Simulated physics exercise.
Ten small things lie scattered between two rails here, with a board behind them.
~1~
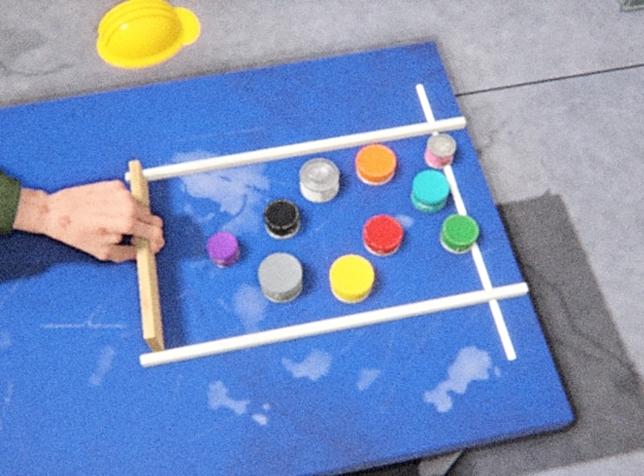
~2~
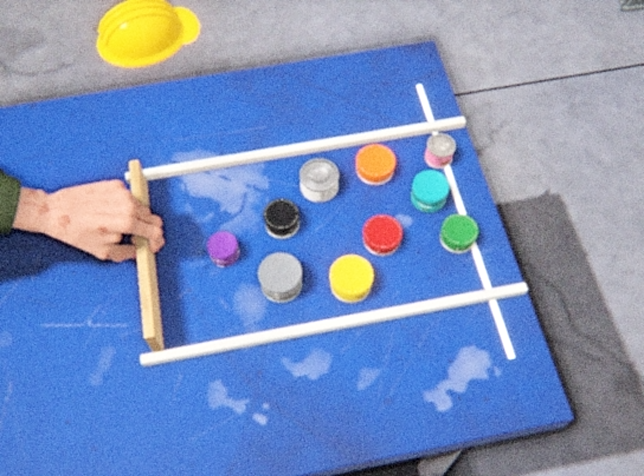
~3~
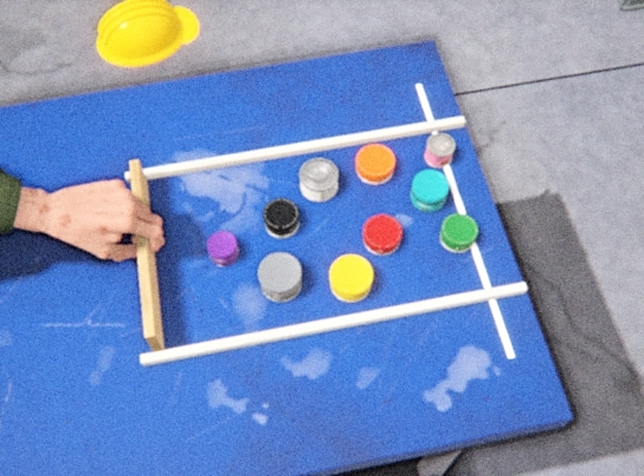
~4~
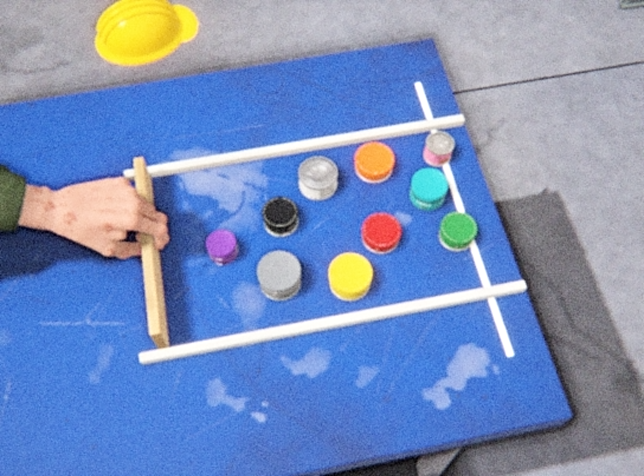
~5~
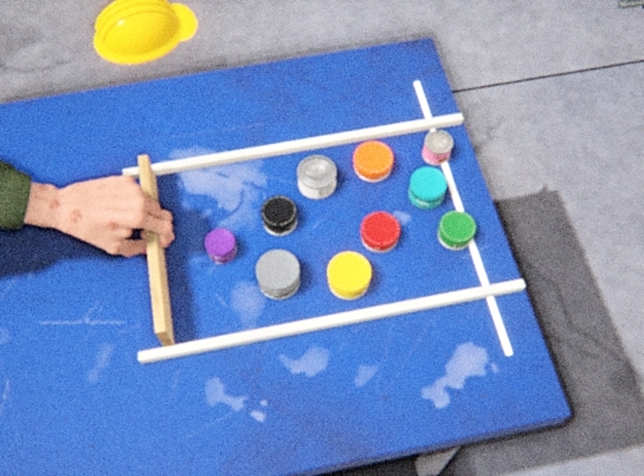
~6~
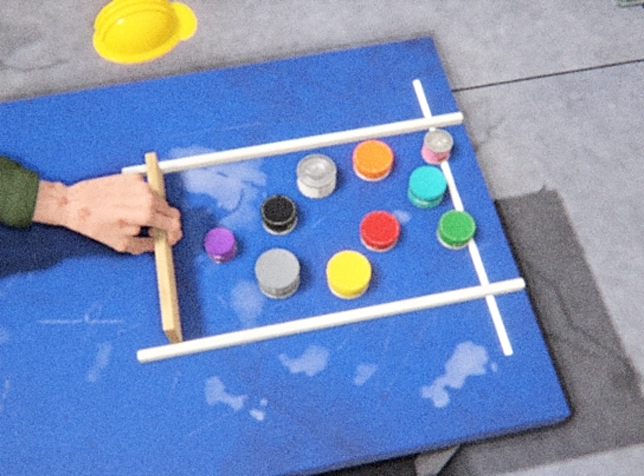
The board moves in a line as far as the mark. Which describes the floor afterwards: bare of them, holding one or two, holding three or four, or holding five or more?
The floor is holding five or more.
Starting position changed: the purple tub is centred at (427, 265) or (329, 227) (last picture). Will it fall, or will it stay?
One after the other: It ends up falling; it keeps its spot.
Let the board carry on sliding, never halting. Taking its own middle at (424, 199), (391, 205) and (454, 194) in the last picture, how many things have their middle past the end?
Taking the three positions in turn, the counts come to 1, 0 and 5.
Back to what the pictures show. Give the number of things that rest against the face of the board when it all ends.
At rest, 5 are in contact.
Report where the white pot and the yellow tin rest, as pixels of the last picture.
Going in order, first (459, 142) and next (502, 261).
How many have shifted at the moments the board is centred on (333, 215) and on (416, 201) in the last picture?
Moved so far: 7, later 10.
Soon after, none off yet; pink tin at rest near (437, 147); green pot at rest near (456, 230); turquoise tub at rest near (427, 188).
By the end, the number that fall off is five or more; fallen, red tin, orange tin, turquoise tub, green pot and pink tin.
